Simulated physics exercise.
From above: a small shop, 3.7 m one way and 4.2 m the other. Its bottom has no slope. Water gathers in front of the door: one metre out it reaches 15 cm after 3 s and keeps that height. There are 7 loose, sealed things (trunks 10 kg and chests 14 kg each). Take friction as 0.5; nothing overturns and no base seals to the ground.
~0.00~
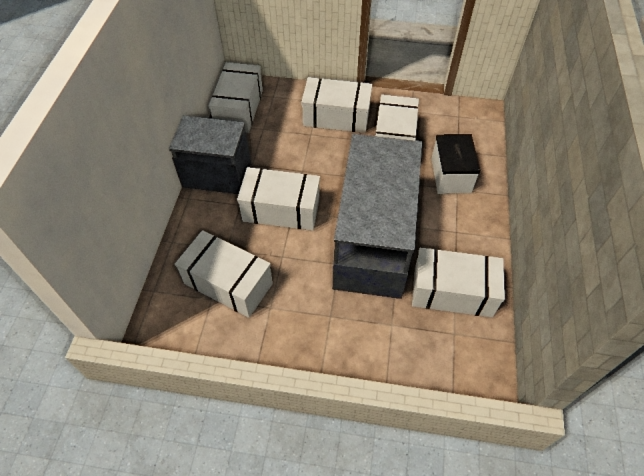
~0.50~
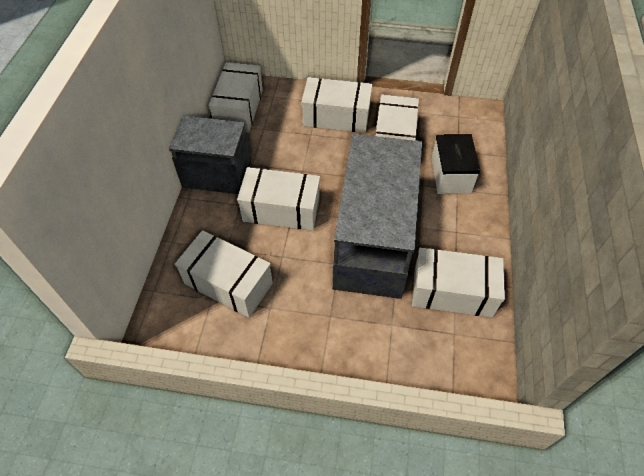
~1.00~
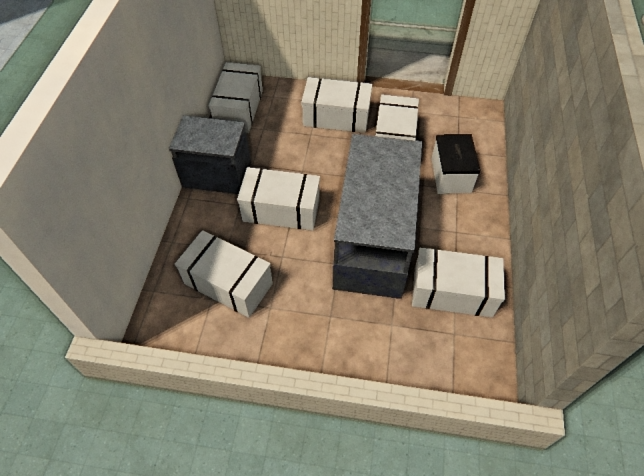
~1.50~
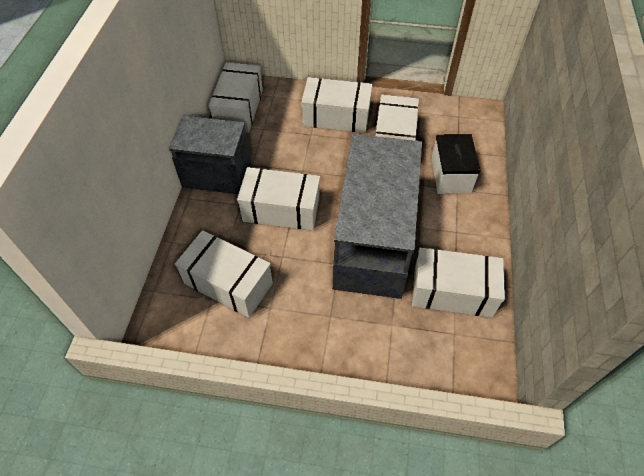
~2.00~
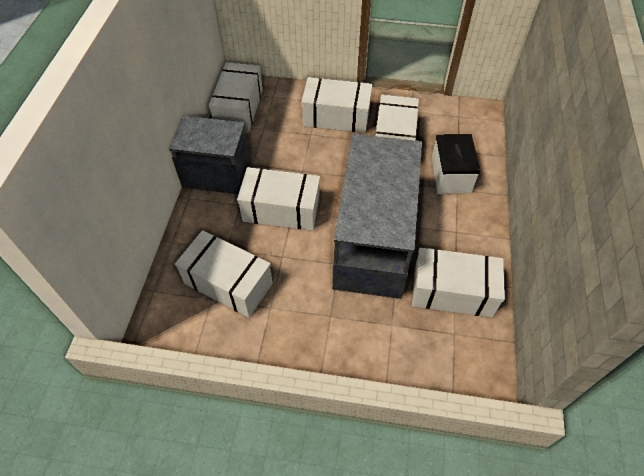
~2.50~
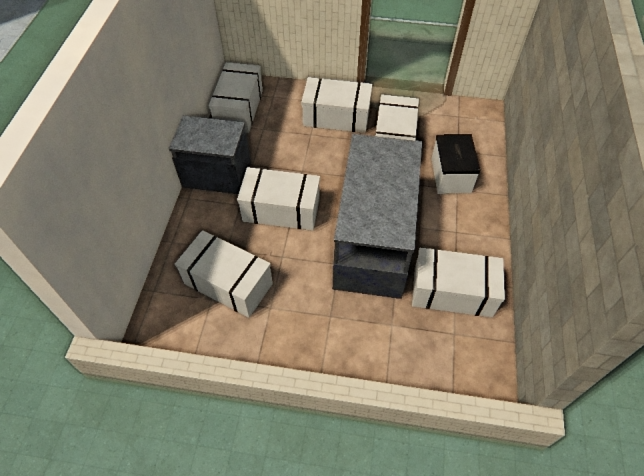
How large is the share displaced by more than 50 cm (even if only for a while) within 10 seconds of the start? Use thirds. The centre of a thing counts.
It is two thirds or more.
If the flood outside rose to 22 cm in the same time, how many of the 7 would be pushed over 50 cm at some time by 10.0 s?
In that case 5 of them.
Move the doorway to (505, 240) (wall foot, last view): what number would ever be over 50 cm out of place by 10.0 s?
In that case 3 of them.
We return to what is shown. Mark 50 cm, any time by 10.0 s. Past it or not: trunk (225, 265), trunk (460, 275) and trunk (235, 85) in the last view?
In that order: Short of it, over, under.
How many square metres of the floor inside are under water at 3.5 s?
Some 2.0 m2.
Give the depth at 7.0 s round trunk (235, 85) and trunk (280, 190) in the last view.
About 2 and 3 cm.
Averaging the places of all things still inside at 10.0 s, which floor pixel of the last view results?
Near (294, 224).
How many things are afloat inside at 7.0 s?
1 of them.
After 3.5 s 0 of 7 are over 50 cm from their spots; 0 afloat.
After 4.5 s 0 of 7 are over 50 cm from their spots; 1 afloat.
After 7.0 s 3 of 7 are over 50 cm from their spots; 1 afloat.
After 10.0 s 5 of 7 are over 50 cm from their spots, and 5 have been at some point; 6 afloat.
